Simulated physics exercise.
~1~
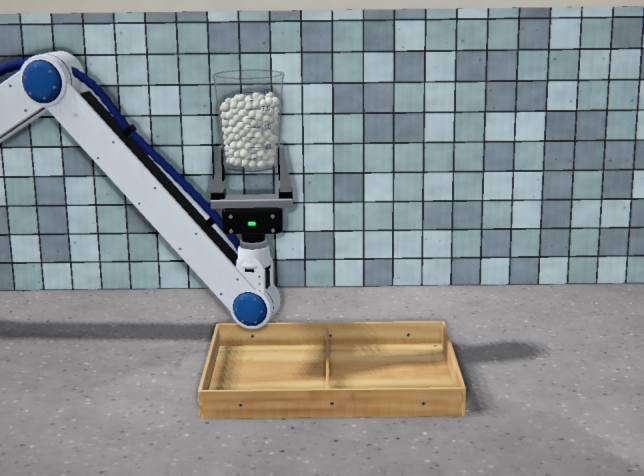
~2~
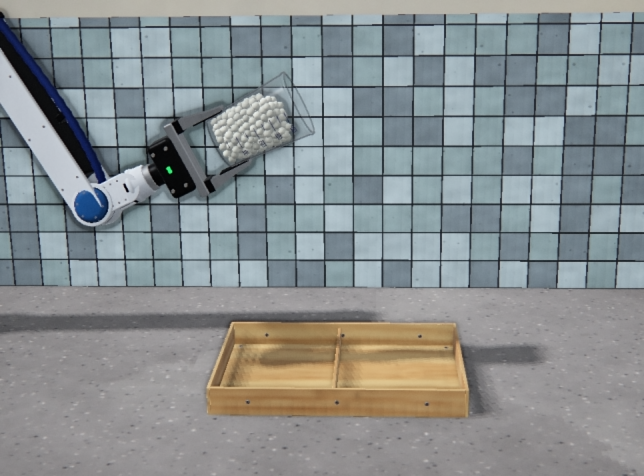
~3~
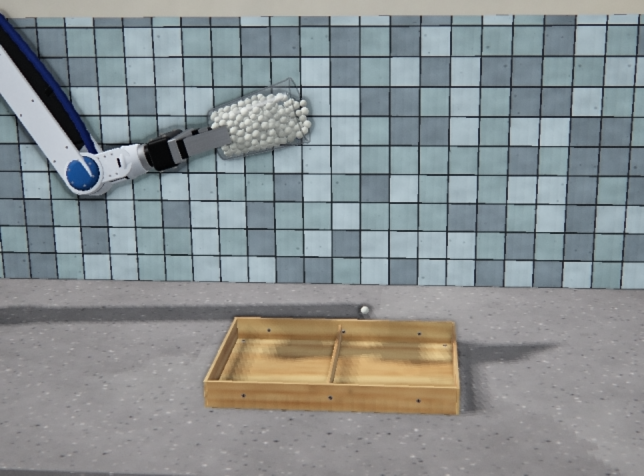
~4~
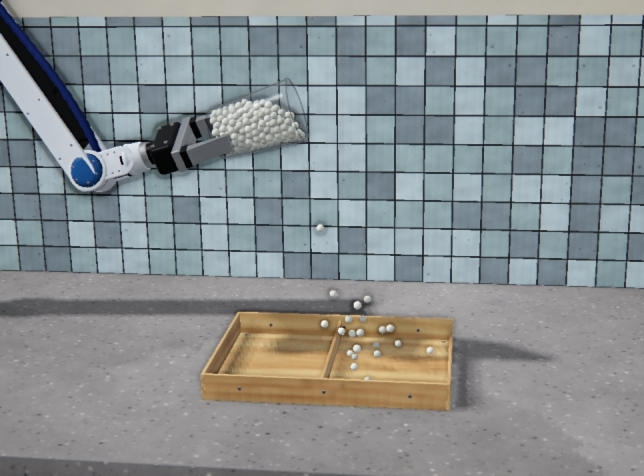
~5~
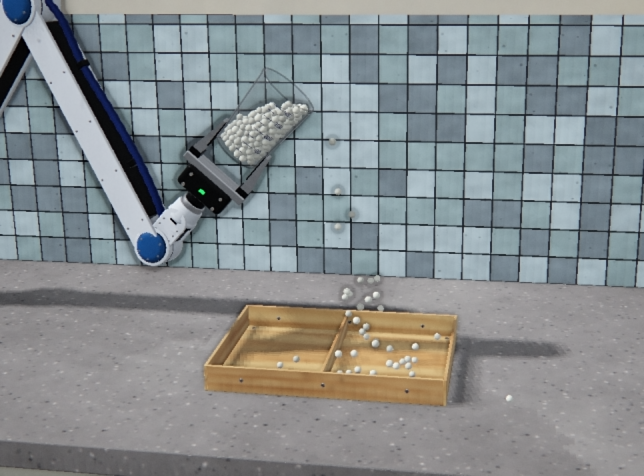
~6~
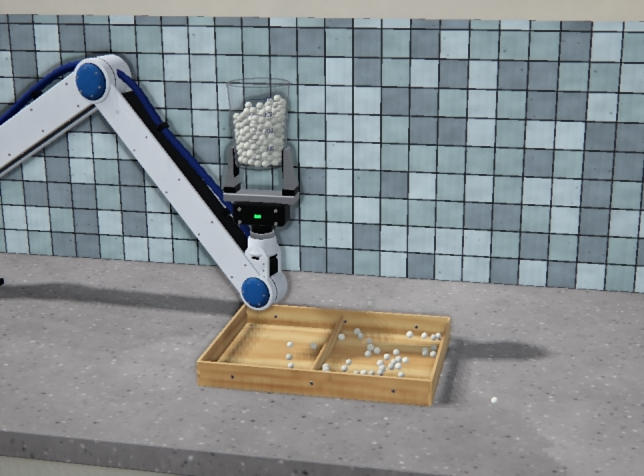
Robot arm tipping a clear tumbler of white beads, scattering some mostly into a wooden tray's right part, then righting it still mostly full.
